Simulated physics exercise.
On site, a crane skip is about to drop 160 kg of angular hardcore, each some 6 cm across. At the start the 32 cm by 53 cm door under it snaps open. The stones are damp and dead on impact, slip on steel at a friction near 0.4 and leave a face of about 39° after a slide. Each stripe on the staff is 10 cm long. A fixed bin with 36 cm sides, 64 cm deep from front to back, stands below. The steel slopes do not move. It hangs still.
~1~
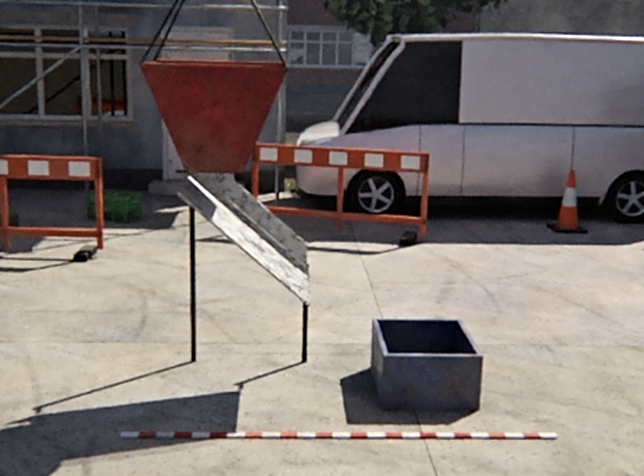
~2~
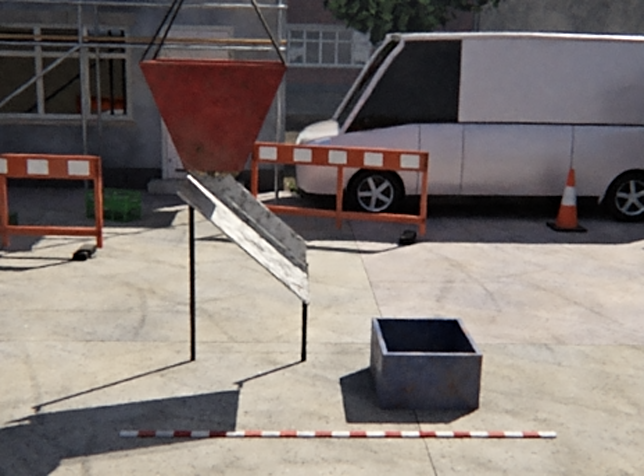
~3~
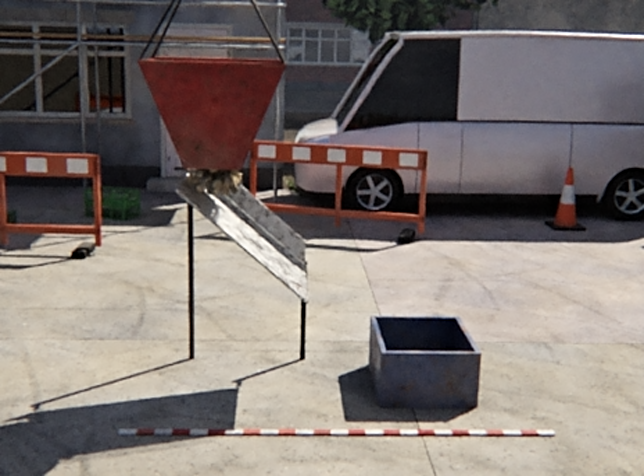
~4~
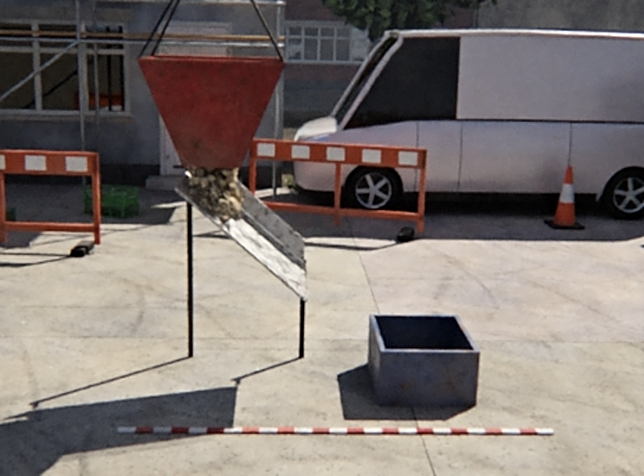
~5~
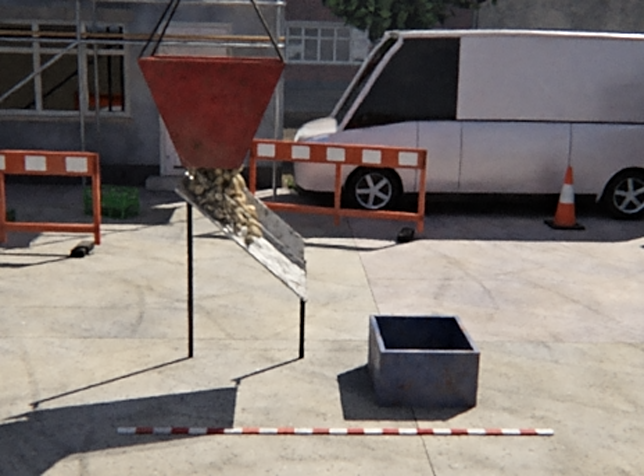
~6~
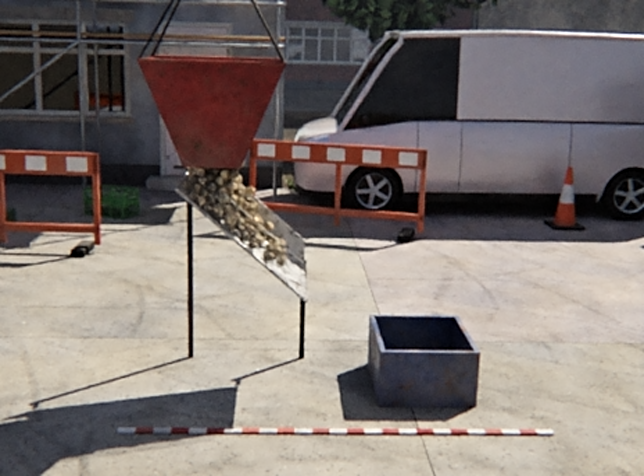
Stones begin to emerge from the bottom of a red skip hanging still above a sloping metal chute in a paved yard. They bunch at the top of the slope, then slide down to the right in a widening stream, spreading towards its lower edge while the open box below stays empty.
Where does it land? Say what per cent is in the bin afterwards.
Roughly 1 per cent ends in the bin.
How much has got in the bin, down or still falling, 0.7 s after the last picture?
Some 0 per cent.
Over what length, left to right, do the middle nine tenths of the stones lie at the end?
Roughly 60 cm.
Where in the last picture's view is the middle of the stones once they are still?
Their middle is at about (348, 374).
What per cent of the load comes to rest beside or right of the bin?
Near 10 in a hundred.
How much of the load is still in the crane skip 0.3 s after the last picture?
Roughly 25 per cent is still inside.
Then, 0.3 s after the last picture, 23 % in the crane skip, 61 % on the steel, 16 % falling or lying left of the bin; the stones farthest right are at (370, 375).
Then, 0.7 s after the last picture, 0 % in the crane skip, 44 % on the steel, 56 % falling or lying left of the bin; the stones farthest right are at (377, 377).
Then, 1.3 s after the last picture, 0 % in the crane skip, 93 % falling or lying left of the bin, 1 % falling or lying in the bin, 5 % falling or lying beside or right of the bin; the stones farthest right are at (441, 394).
Then, 2.2 s after the last picture, 0 % in the crane skip, 91 % falling or lying left of the bin, 1 % falling or lying in the bin, 8 % falling or lying beside or right of the bin; the stones farthest right are at (456, 395).
Then, 4.1 s after the last picture, 0 % in the crane skip, 90 % left of the bin, 1 % in the bin, 8 % beside or right of the bin; the stones farthest right are at (456, 395).
